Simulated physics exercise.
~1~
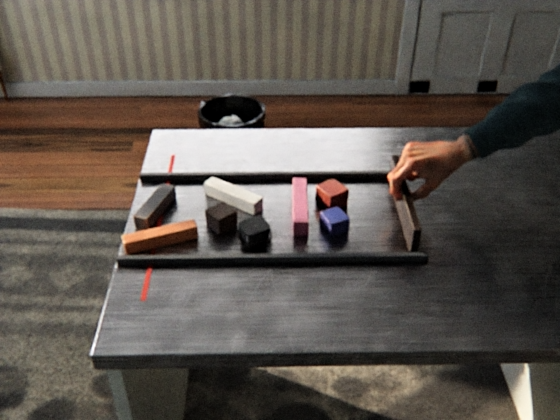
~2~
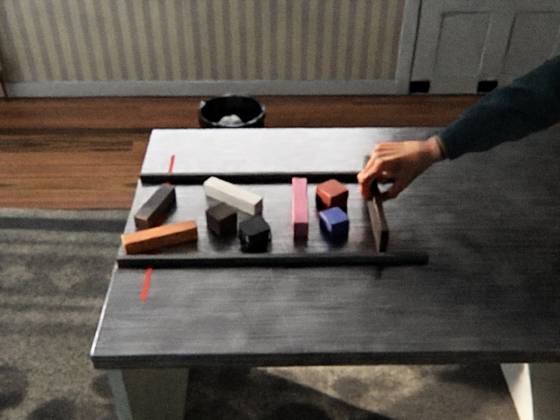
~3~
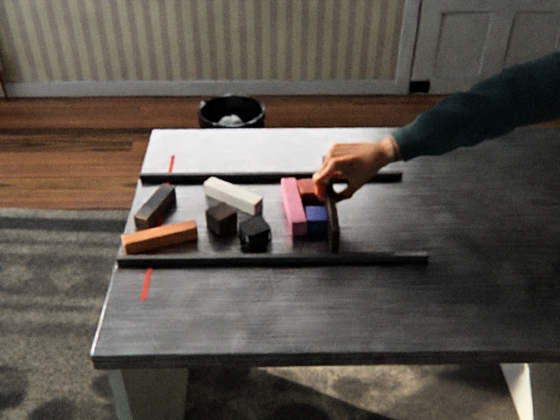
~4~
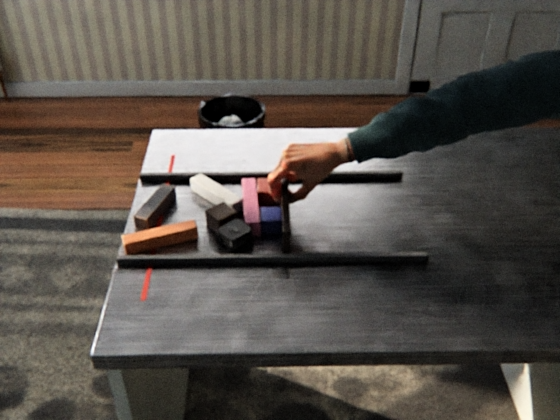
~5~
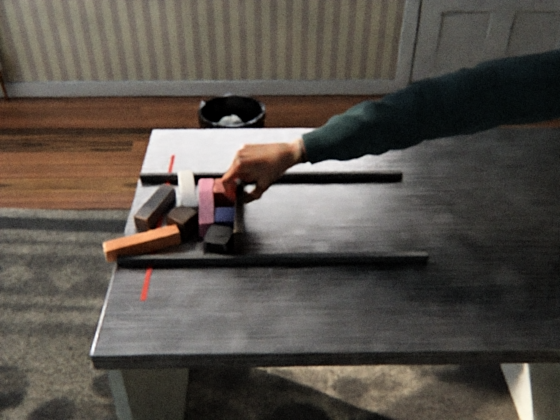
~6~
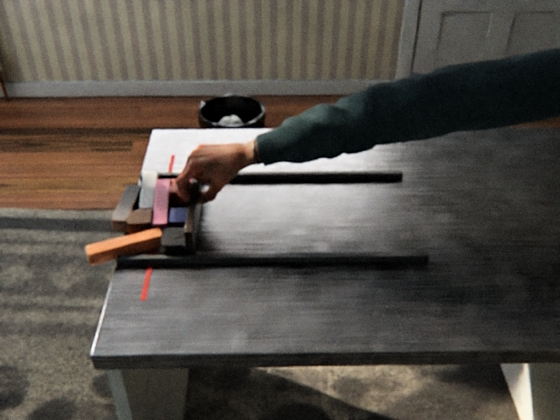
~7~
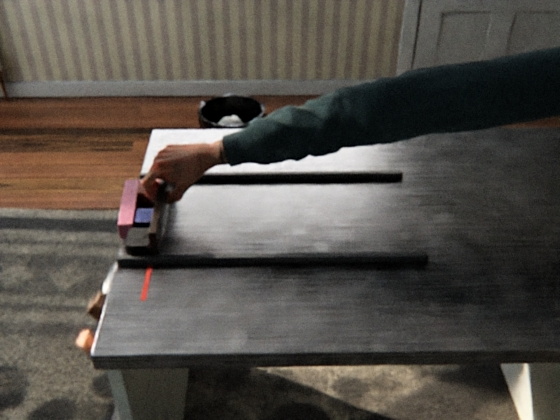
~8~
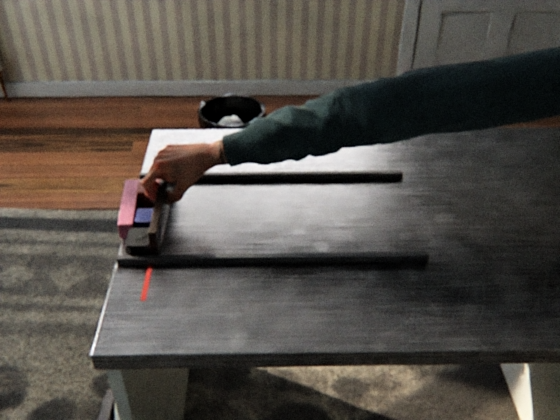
In a room with striped wallpaper, a dark table holds eight scattered sticks and blocks between two dark rails, with red tape marks near its left end. A hand reaching in from the right holds an upright board and slides it left. The board gathers the red and blue blocks and the pink stick, then bunches them against the black, brown and white pieces. The crowded group shifts toward the left edge, with the orange bar jutting over it. The white stick, brown block, orange bar and grey bar drop off, and the board stops with the pink stick and remaining blocks perched at the edge.
